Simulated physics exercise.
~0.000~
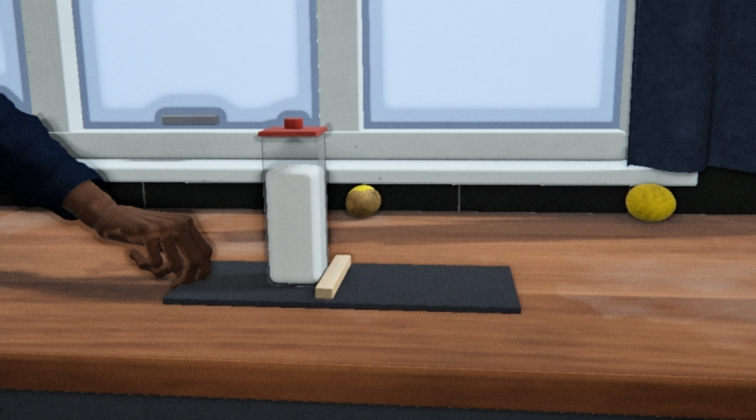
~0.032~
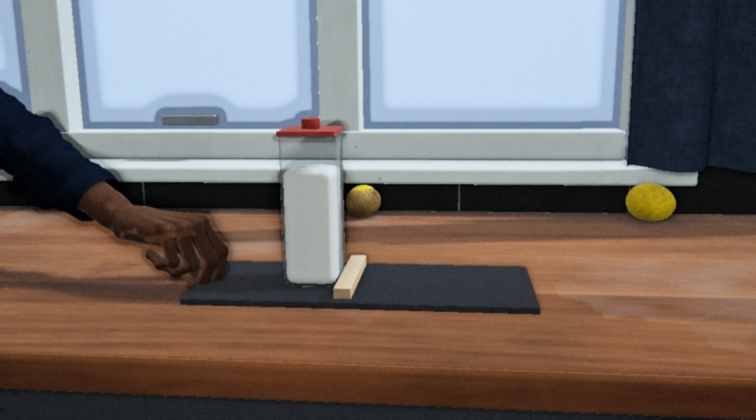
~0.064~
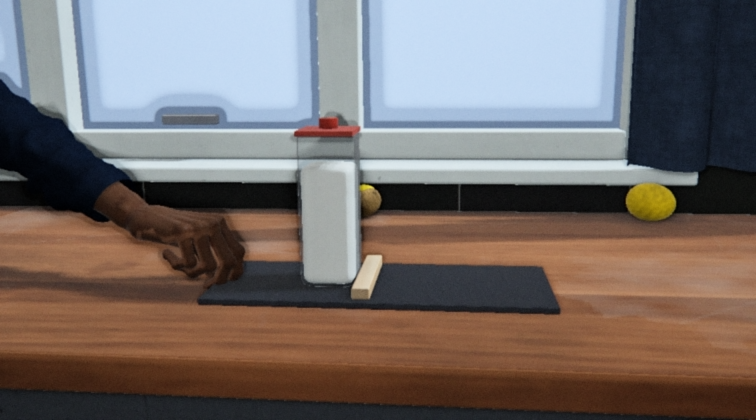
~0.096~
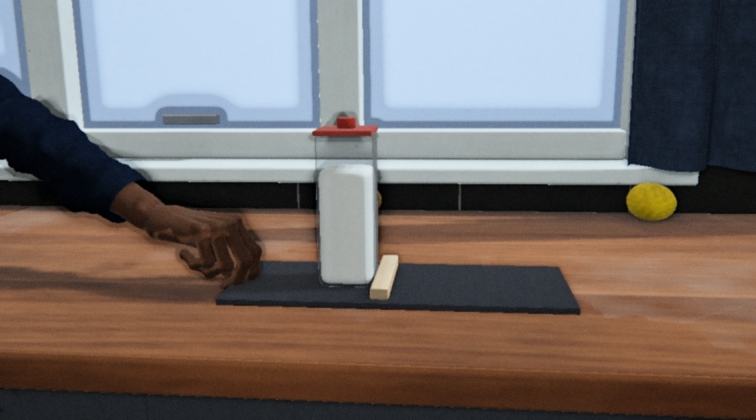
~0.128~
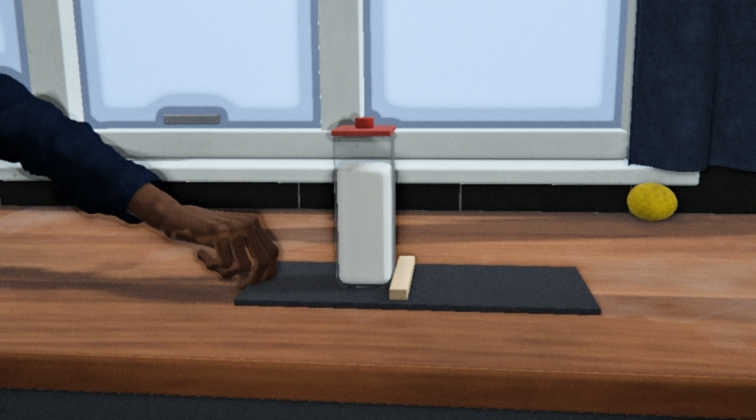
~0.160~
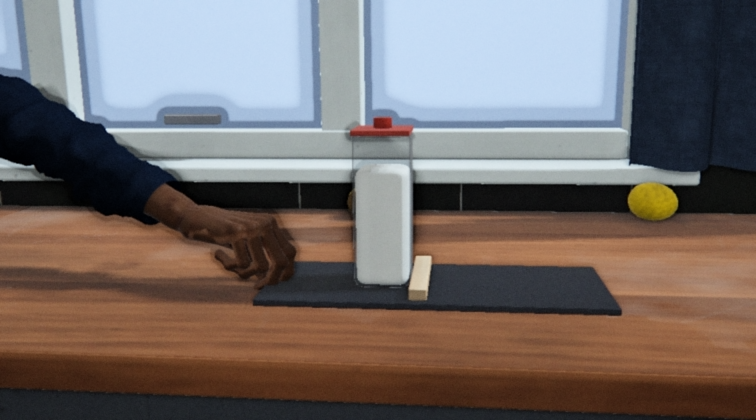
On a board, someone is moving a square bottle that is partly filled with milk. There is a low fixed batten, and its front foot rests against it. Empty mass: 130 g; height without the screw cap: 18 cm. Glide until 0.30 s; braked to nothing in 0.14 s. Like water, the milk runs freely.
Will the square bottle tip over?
No.
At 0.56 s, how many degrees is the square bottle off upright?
It sits at roughly 6°.
After 0.44 s the board moves at 0.00 m/s; the square bottle leans 6°.
After 0.56 s the square bottle leans 7°.
After 0.72 s the square bottle stands where it began.
After 0.94 s the square bottle stands where it began.
In the end the square bottle stands where it began.
